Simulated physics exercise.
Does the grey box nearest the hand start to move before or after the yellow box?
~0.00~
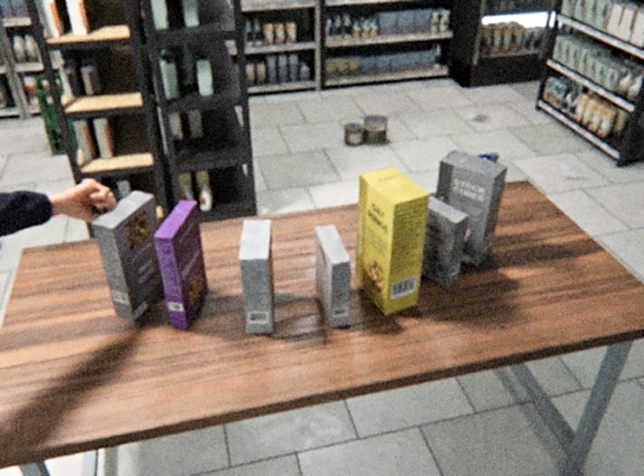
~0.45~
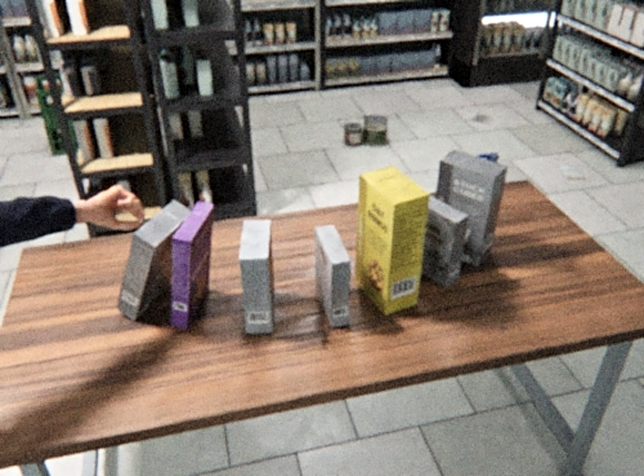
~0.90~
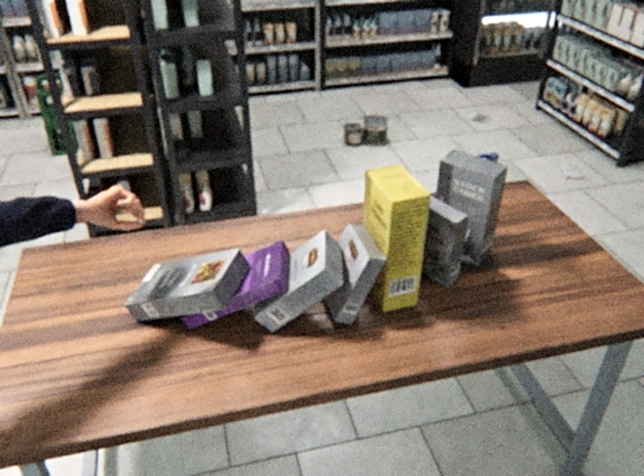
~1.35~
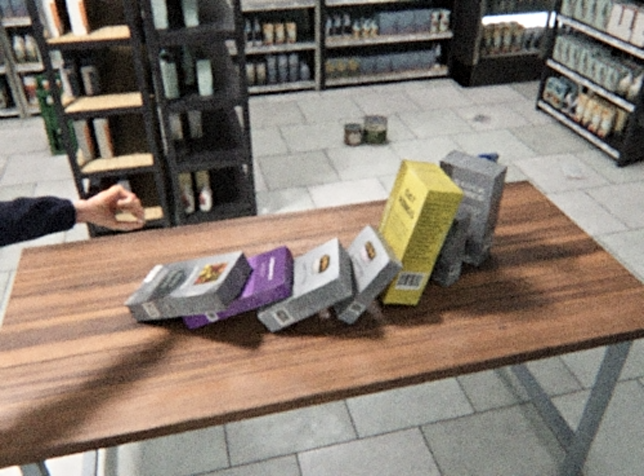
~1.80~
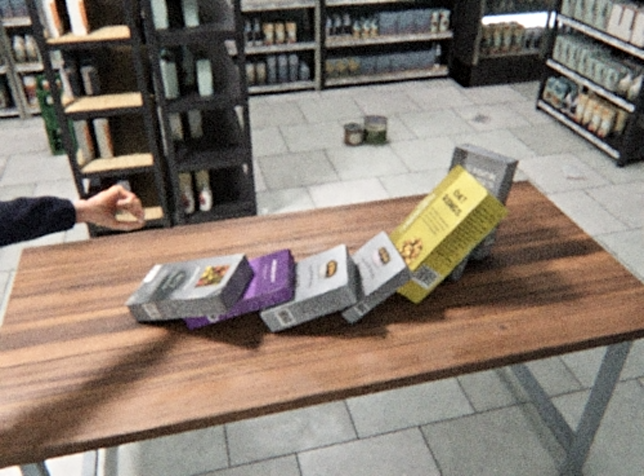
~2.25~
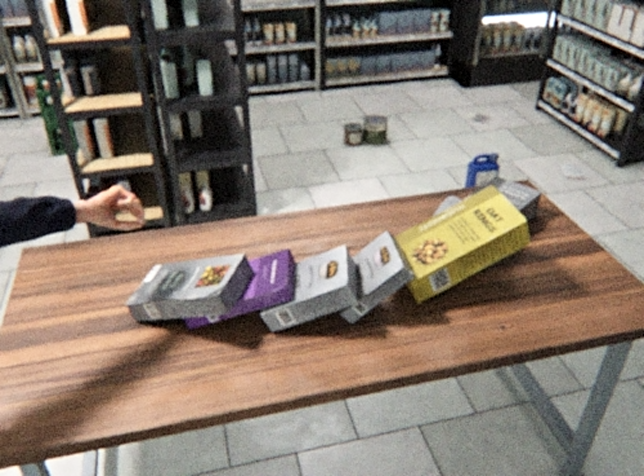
The grey box nearest the hand starts to move before the yellow box. The yellow box is still upright when the grey one is already down, and it tips to the right later.
